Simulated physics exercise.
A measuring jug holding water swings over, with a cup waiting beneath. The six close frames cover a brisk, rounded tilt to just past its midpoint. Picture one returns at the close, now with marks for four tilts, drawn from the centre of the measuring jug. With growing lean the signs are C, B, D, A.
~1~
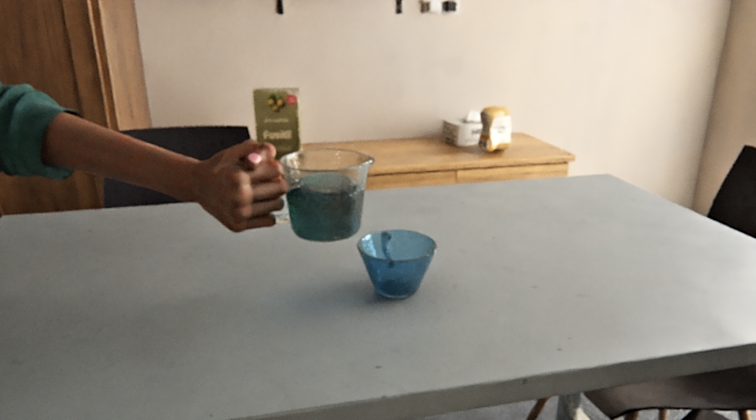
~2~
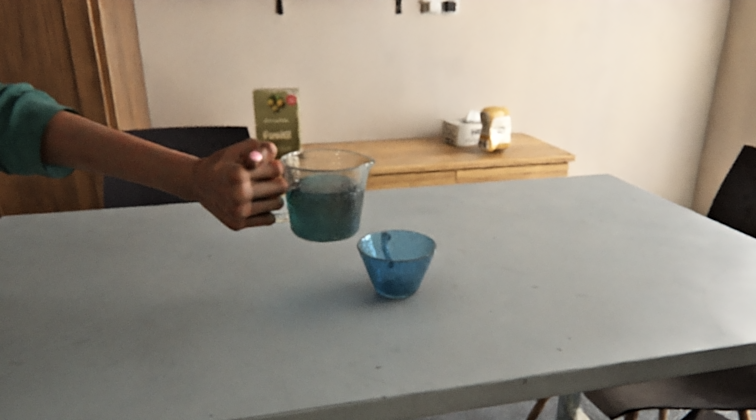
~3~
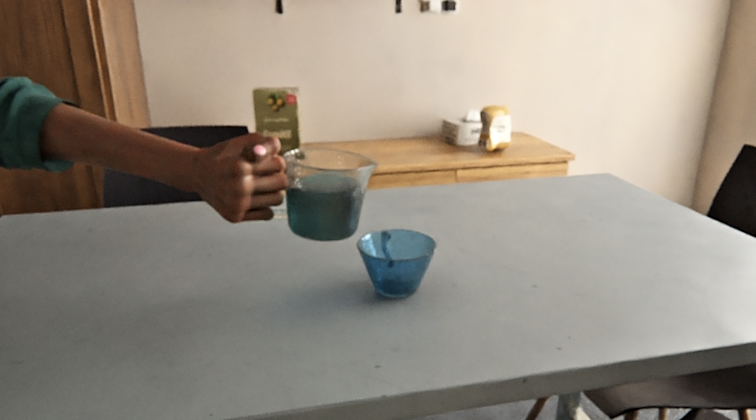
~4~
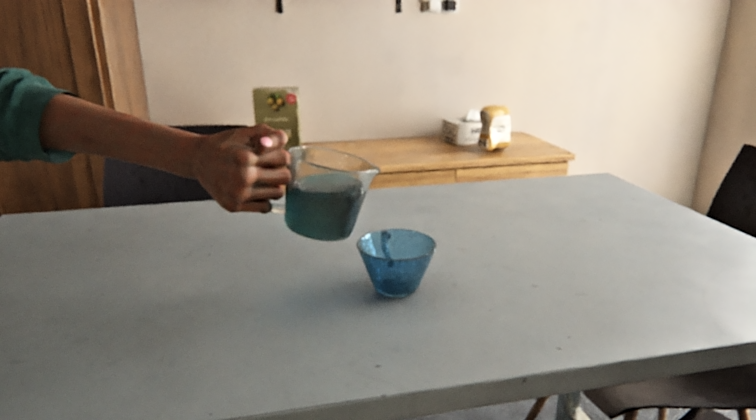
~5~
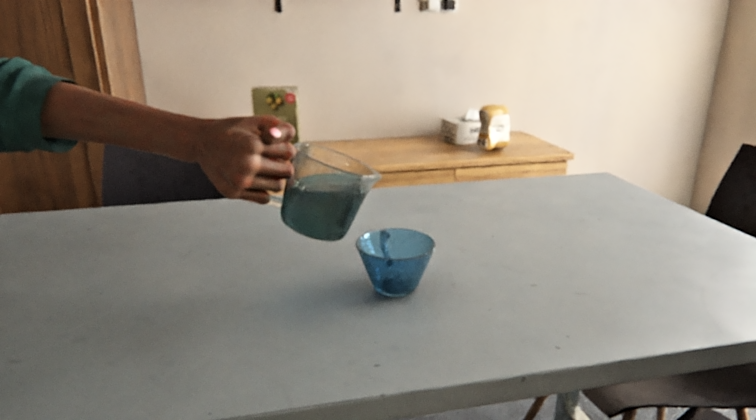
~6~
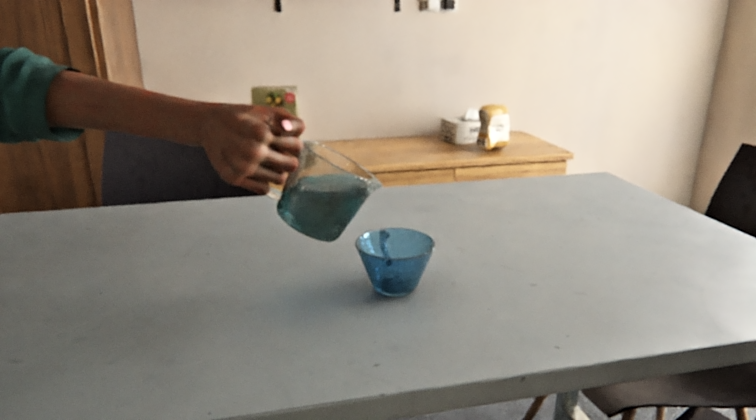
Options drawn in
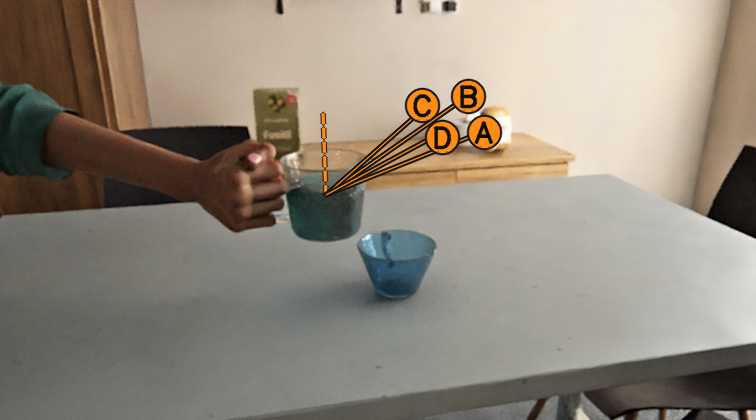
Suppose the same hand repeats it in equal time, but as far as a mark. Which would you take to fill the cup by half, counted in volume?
Best: B.
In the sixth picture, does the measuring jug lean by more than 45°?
No, it does not.
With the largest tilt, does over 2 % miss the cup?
Yes, it does.
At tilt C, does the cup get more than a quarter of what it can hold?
Yes.
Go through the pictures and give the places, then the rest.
Upright, lip at (373, 159); rim of the cup round (397, 244); nothing has left yet.
Upright, lip at (373, 160); nothing has left yet.
Tipped about 6°, lip at (376, 163); nothing has left yet.
Tipped about 13°, lip at (378, 169); nothing has left yet.
Tipped about 21°, lip at (380, 176); nothing has left yet.
Tipped about 30°, lip at (381, 184); nothing has left yet.
On the marked copy, A at (468, 137); B at (454, 105); C at (411, 119); D at (425, 141).
With A, the cup ends with about 70 % of what it can hold; 15 % of the water is spilt.
With B, the cup ends with about 51 % of what it can hold.
With C, the cup ends with about 33 % of what it can hold.
With D, the cup ends with about 59 % of what it can hold; 10 % of the water is spilt.
